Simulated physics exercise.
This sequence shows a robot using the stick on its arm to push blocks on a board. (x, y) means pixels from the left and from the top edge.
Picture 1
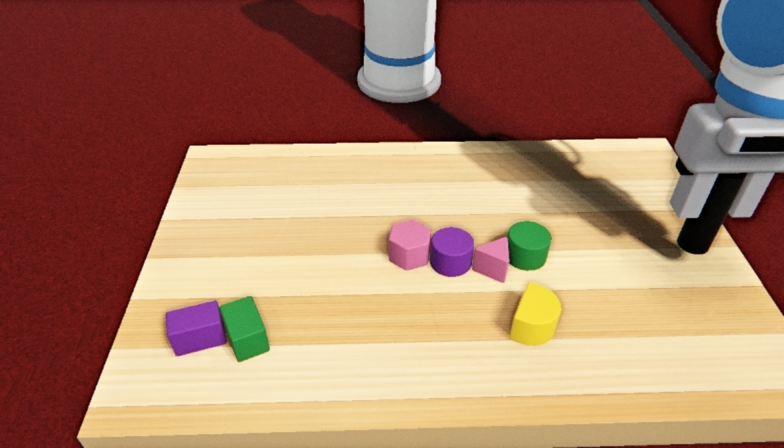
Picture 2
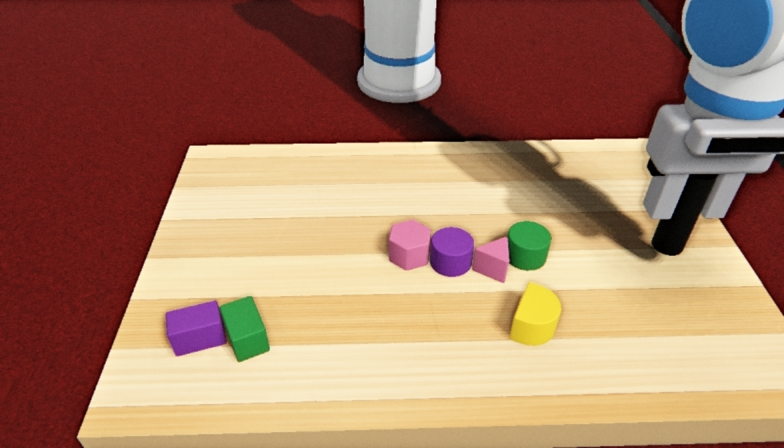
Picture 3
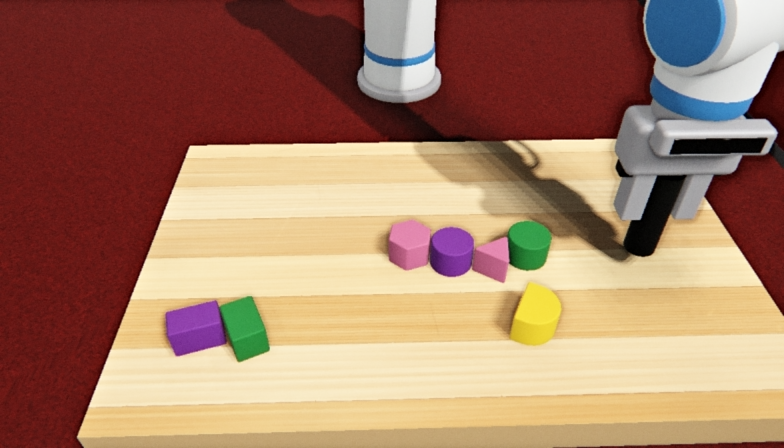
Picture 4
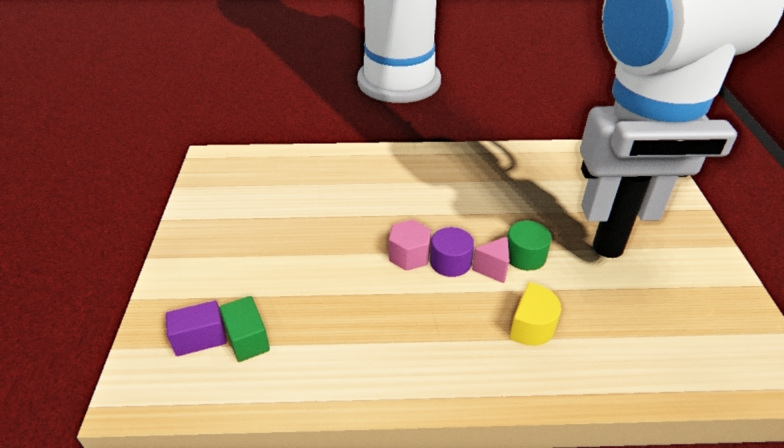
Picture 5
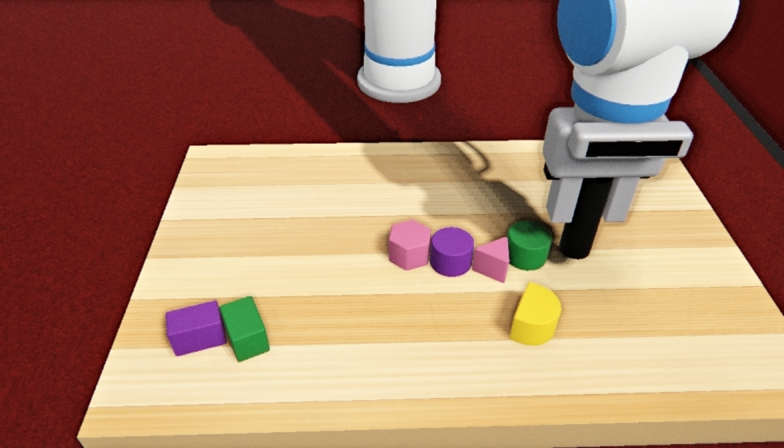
A robot arm holding a black stick slid steadily left across a wooden board, ending up close beside the green round block, while all the colored blocks stayed where they were.
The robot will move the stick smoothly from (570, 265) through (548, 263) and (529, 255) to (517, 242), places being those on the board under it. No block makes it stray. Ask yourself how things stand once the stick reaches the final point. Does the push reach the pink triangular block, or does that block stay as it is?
When the path is over, the pink triangular block has left its spot.
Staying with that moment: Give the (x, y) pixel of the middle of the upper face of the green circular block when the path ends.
Just about (485, 219).
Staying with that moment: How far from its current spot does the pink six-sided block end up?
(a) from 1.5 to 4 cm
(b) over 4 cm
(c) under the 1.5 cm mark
My pick is c.
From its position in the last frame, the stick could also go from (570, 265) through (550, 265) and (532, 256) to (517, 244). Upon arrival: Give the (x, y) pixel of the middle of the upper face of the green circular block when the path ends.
It sits at (485, 218).
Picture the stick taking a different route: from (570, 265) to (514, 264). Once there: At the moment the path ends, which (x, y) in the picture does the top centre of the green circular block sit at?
Around pixel (489, 224).
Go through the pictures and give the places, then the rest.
Tip of the stick at (693, 245), middles of tops, pink six-sided block at (410, 233), purple circular block at (453, 240), pink triangular block at (497, 248), green circular block at (530, 234), in the first frame.
Stick at (667, 246), nothing pushed, in the second frame.
Stick at (639, 247), nothing pushed, in the third frame.
Stick at (608, 248), nothing pushed, in the fourth frame.
Stick at (574, 249), pink six-sided block at (410, 233), purple circular block at (453, 240), pink triangular block at (497, 248), green circular block at (530, 234), in the fifth frame.
What follows on the original path. Halfway along, stick at (541, 245); pink triangular block at (488, 246), turned 50° anticlockwise; green circular block at (507, 229).
At the end, stick at (520, 227); pink six-sided block unmoved; purple circular block unmoved; pink triangular block at (486, 246), turned 60° anticlockwise; green circular block at (485, 219).
